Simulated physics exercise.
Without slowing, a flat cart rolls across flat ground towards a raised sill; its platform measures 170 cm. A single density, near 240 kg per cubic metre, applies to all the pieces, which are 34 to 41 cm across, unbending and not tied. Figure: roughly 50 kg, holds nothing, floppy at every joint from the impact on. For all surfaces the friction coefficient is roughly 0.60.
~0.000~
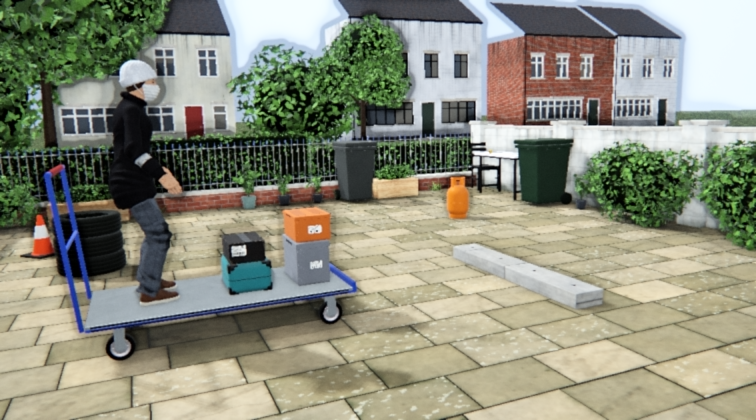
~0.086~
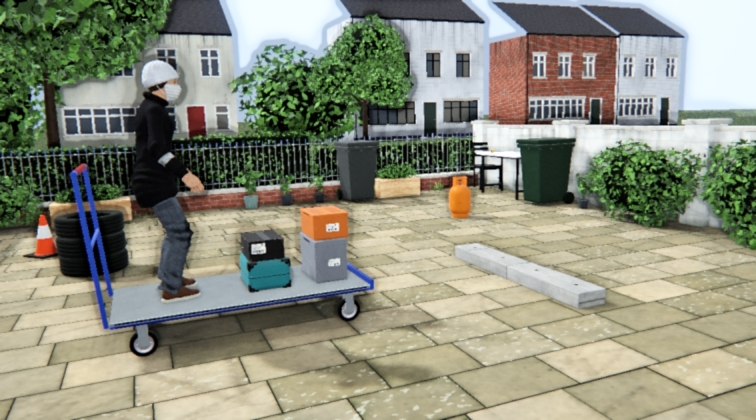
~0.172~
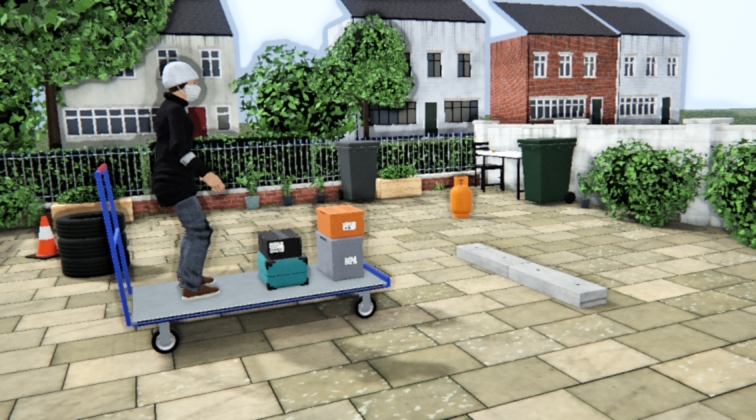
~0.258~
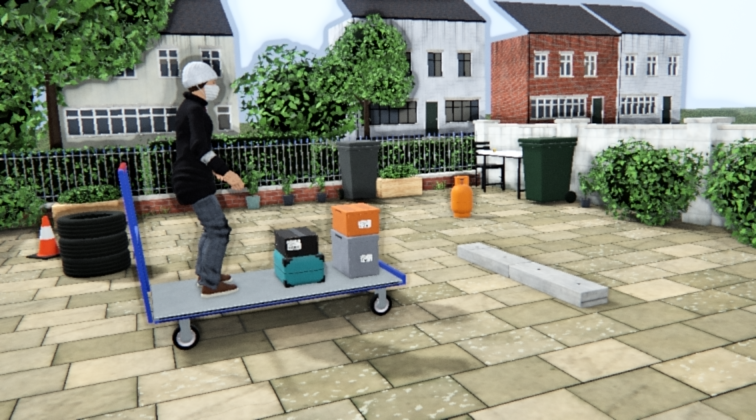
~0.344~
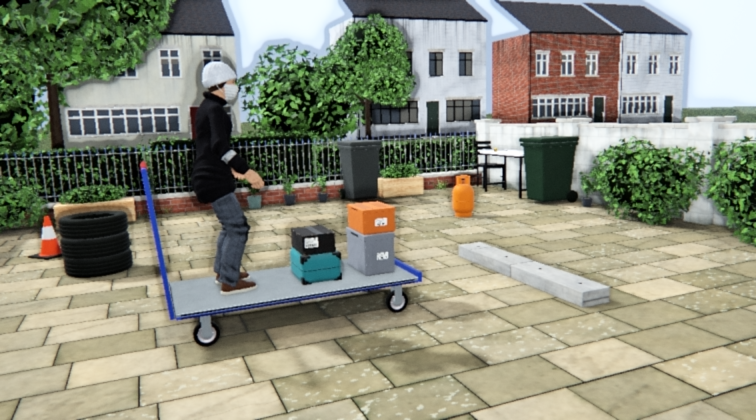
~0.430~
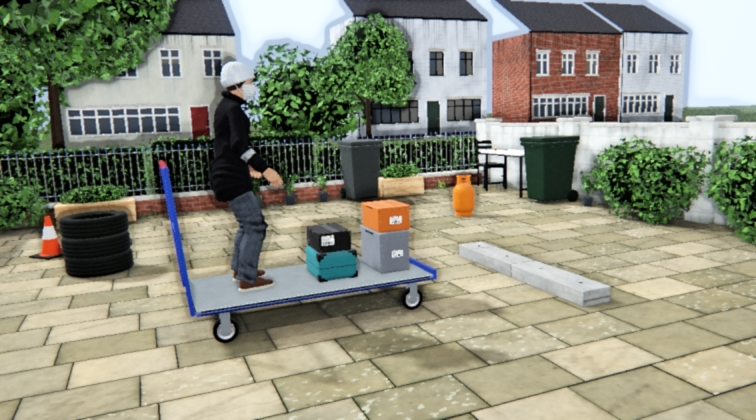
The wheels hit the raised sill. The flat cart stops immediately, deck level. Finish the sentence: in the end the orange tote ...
In the end the orange tote has left the deck.
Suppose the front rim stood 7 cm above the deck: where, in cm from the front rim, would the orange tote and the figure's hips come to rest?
The orange item would end 10 cm past the front rim, while the hips end 110 cm behind it.
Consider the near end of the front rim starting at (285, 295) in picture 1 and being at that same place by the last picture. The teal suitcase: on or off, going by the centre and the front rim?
Result for teal: Still carried.
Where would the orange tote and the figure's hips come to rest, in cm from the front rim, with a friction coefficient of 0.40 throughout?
Rest positions: Orange at 60 cm past the rim; hips at 100 cm behind the rim.
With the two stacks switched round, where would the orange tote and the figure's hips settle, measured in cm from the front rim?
You'd see orange sitting 20 cm back from the rim and the hips 110 cm back.
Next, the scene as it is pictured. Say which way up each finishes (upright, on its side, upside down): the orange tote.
Once it settles, orange is tilted onto a side.
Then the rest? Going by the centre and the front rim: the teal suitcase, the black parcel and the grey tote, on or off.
By the last picture you'd see teal retained, black retained and grey shed.
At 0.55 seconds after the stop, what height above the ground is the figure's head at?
About 70 cm.
After 1.18 s the deck stops.
After 1.43 s the orange tote is 0 cm behind the rim, tilted 20°, near (519, 201) in the last picture's view.
After 1.73 s the orange tote is 14 cm past the rim, tilted 40°, near (532, 205) in the last picture's view.
After 2.18 s the orange tote is 35 cm past the rim, tilted 90°, near (551, 257) in the last picture's view.
At rest, 2.8 s, past the rim, grey tote and orange tote; behind it, black parcel, teal suitcase and the figure's hips.
